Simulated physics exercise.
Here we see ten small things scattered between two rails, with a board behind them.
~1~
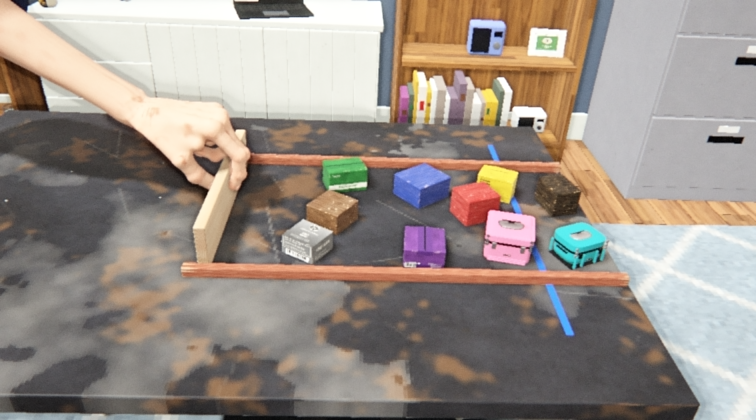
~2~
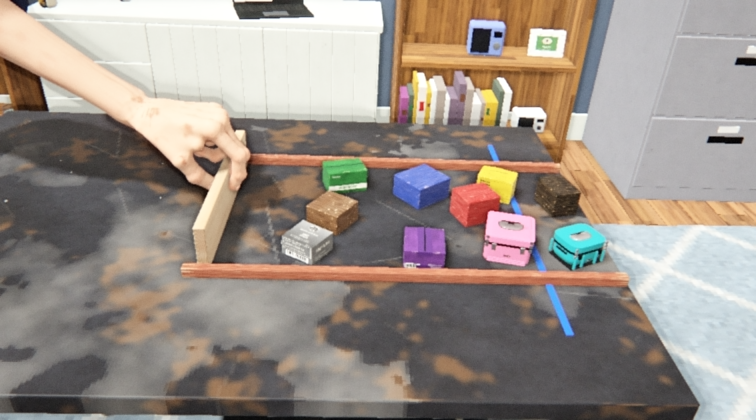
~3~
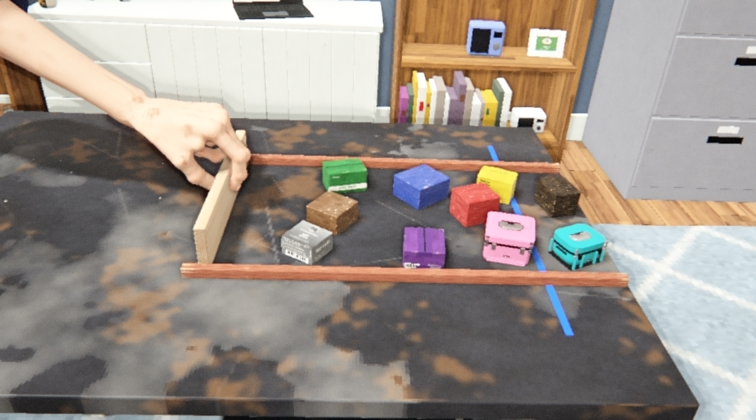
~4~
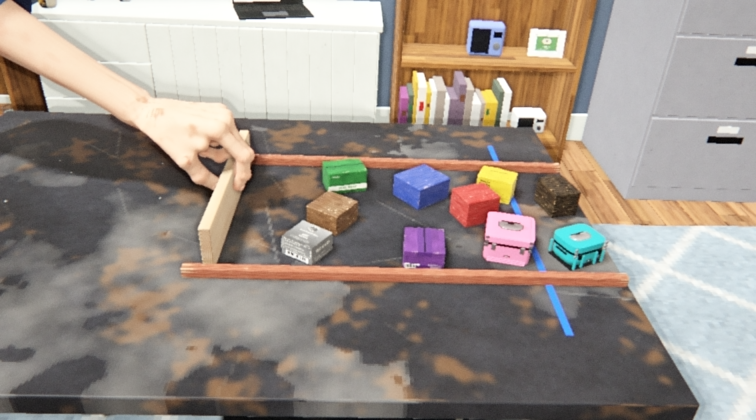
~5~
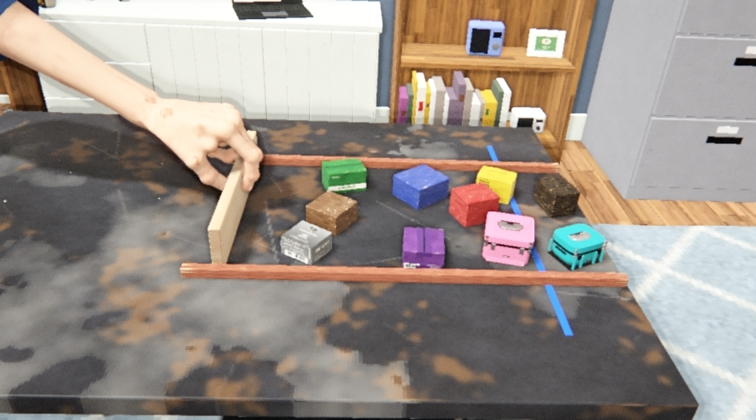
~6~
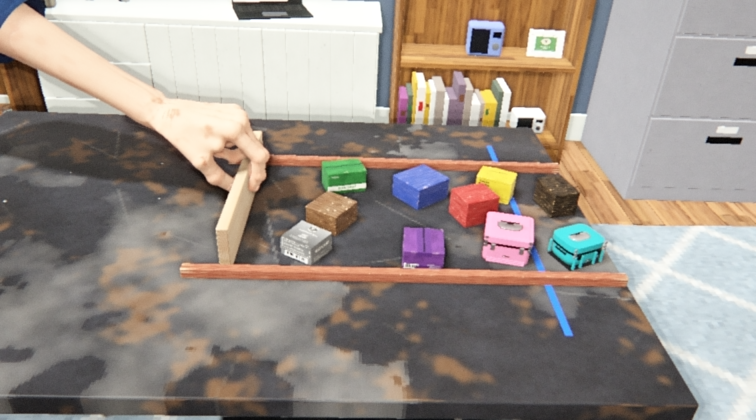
The video shows a hand holding a wooden board upright behind ten small, colourful boxes and cases scattered between two rails on a dark table; the hand then slides the board slightly right, while the objects stay essentially still.
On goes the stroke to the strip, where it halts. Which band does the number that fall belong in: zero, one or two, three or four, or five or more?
I expect the drop count to reach three but not five.
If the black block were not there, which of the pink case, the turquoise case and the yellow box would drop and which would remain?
So: The pink case goes down, the turquoise case goes down, the yellow box goes down.
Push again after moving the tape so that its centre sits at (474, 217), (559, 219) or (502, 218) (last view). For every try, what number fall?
2, 7, 4.
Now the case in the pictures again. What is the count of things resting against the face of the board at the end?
Contact count: 3.
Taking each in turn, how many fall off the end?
I count 4 in all.
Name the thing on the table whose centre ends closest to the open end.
Blue block ends nearest.
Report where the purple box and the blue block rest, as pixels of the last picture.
Final centres, first then second: (595, 253), (573, 194).
Soon after, none off yet; black block at rest near (556, 196); turquoise case at rest near (577, 247); yellow box at rest near (496, 185).
After that, none off yet; black block displaced a little near (567, 197); turquoise case displaced a little near (592, 248); yellow box displaced about its own width near (531, 184).
In the end, the number that fall off is three or four; gone, pink case, yellow box, turquoise case and black block.
